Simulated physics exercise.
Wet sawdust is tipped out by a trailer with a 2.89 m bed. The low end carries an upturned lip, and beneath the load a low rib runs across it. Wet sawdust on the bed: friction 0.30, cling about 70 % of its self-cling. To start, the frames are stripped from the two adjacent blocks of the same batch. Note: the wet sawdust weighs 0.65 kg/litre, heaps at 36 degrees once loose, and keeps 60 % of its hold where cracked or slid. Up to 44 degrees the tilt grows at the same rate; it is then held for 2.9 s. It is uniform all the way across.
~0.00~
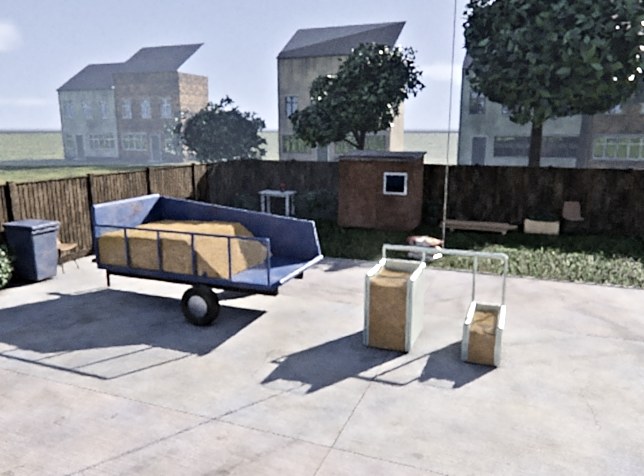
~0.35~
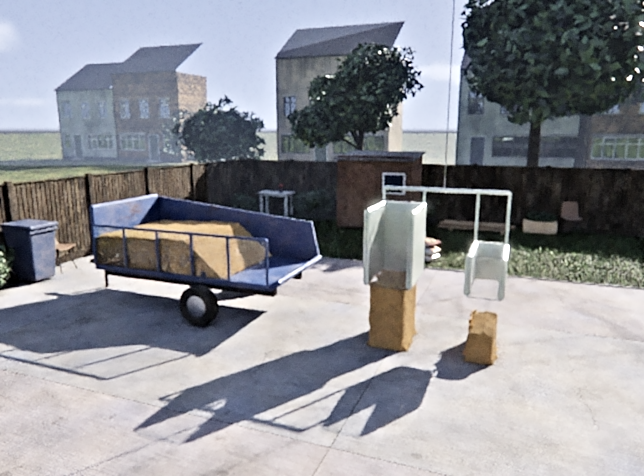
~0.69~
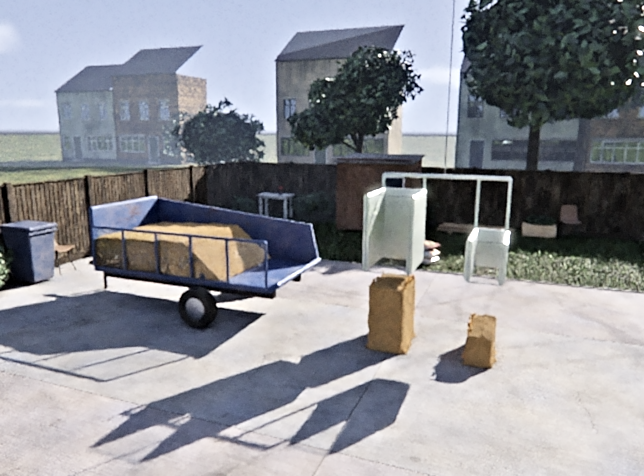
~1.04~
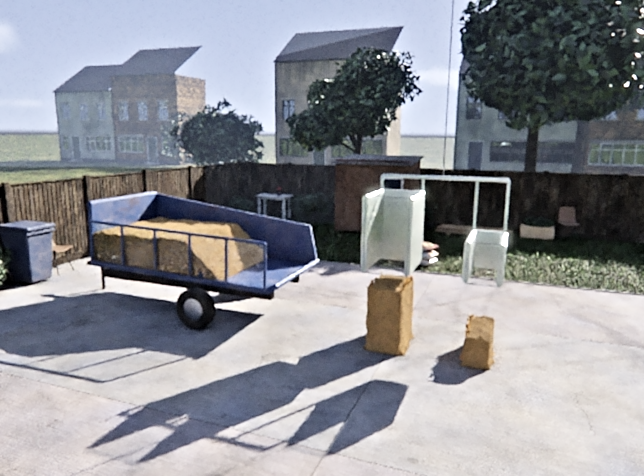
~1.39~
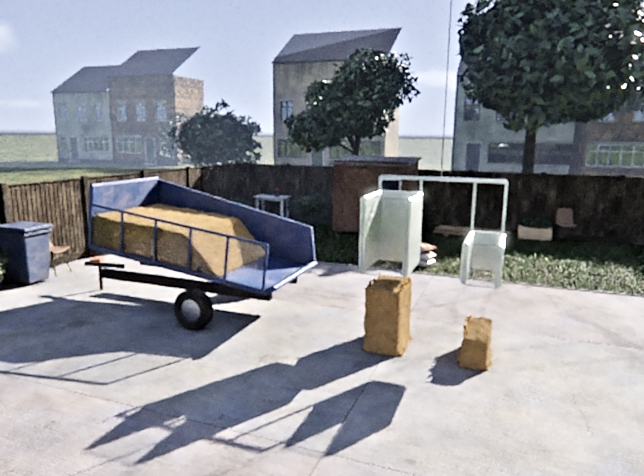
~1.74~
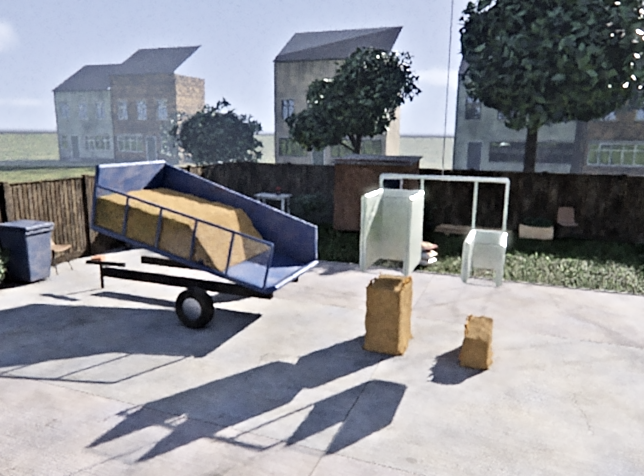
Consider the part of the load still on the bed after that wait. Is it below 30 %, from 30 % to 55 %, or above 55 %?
Above 55 %.
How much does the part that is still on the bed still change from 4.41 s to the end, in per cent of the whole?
Result: Close to 14 percent.
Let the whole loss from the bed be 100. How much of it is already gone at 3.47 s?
Roughly 0 per cent.
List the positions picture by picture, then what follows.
The first frame shows top of the high end at (95, 208), tilt 0 degrees; leading edge of the wet sawdust at (222, 279); blocks stand 82 cm, 38 cm (left to right).
The second frame shows top of the high end at (93, 208), tilt 0 degrees; leading edge of the wet sawdust at (220, 279); blocks stand 82 cm, 38 cm (left to right).
The third frame shows top of the high end at (92, 210), tilt 0 degrees; leading edge of the wet sawdust at (219, 281); blocks stand 82 cm, 38 cm (left to right).
The fourth frame shows top of the high end at (91, 204), tilt 2 degrees; leading edge of the wet sawdust at (218, 280); blocks stand 82 cm, 38 cm (left to right).
The fifth frame shows top of the high end at (93, 187), tilt 7 degrees; leading edge of the wet sawdust at (216, 274); blocks stand 82 cm, 38 cm (left to right).
The sixth frame shows top of the high end at (100, 168), tilt 13 degrees; leading edge of the wet sawdust at (218, 267); blocks stand 82 cm, 38 cm (left to right).
After 2.53 s, the tilt is 25 degrees and 100 % is on the bed.
After 3.47 s, the tilt is 40 degrees and 100 % is on the bed.
After 4.41 s, the tilt is 44 degrees and 100 % is on the bed.
After 5.35 s, the tilt is 44 degrees and 92 % is on the bed.
After 6.82 s, at the end, the tilt is 44 degrees and 87 % is on the bed.
